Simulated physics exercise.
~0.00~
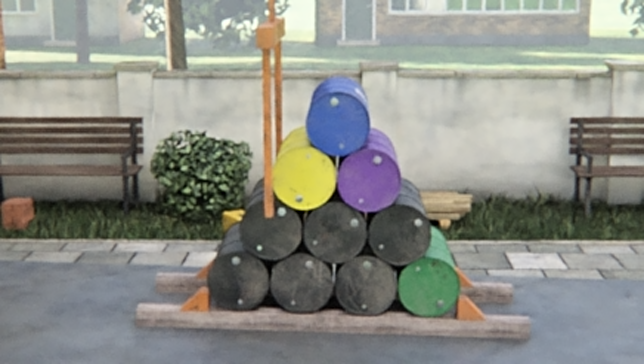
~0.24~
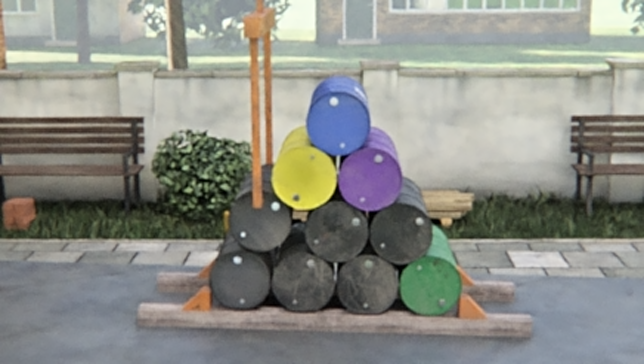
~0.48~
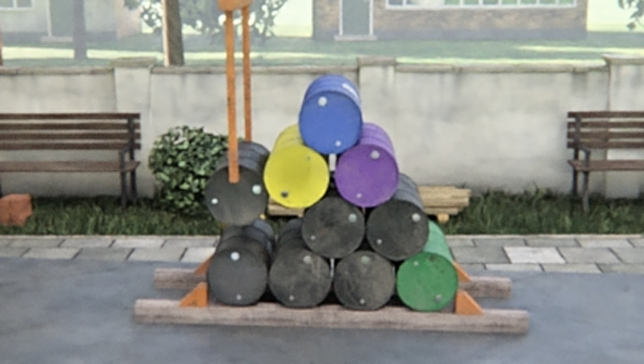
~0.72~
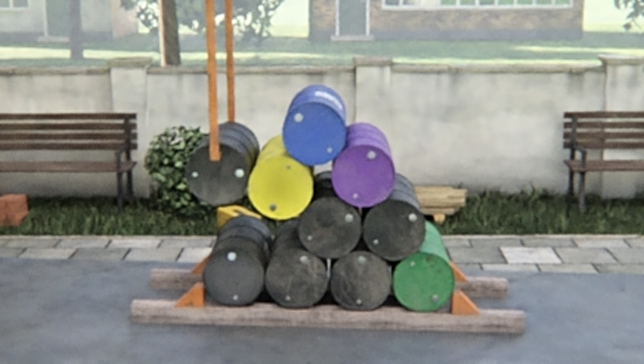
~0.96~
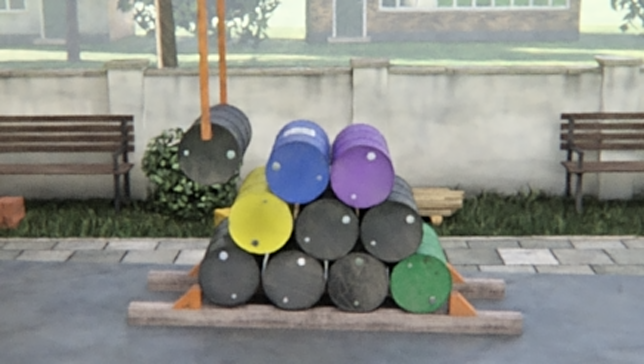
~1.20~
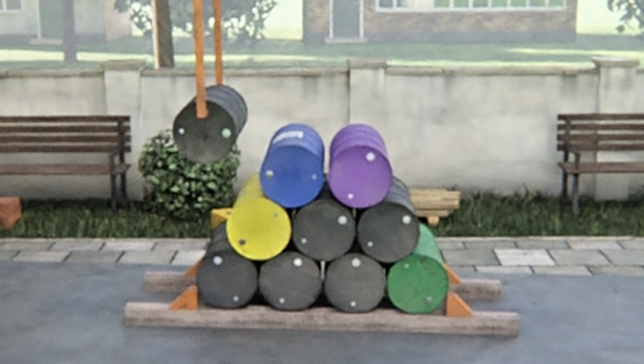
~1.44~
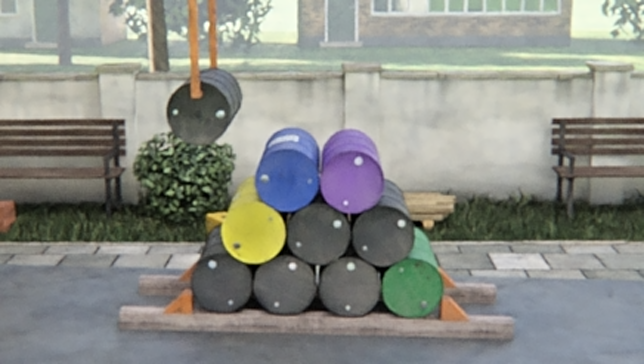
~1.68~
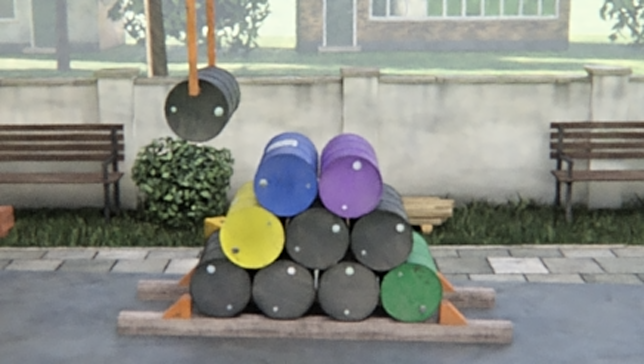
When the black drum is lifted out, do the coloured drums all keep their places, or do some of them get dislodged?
Some of them get dislodged. The yellow and blue drums shift down to the left, while the green and purple ones stay where they were.
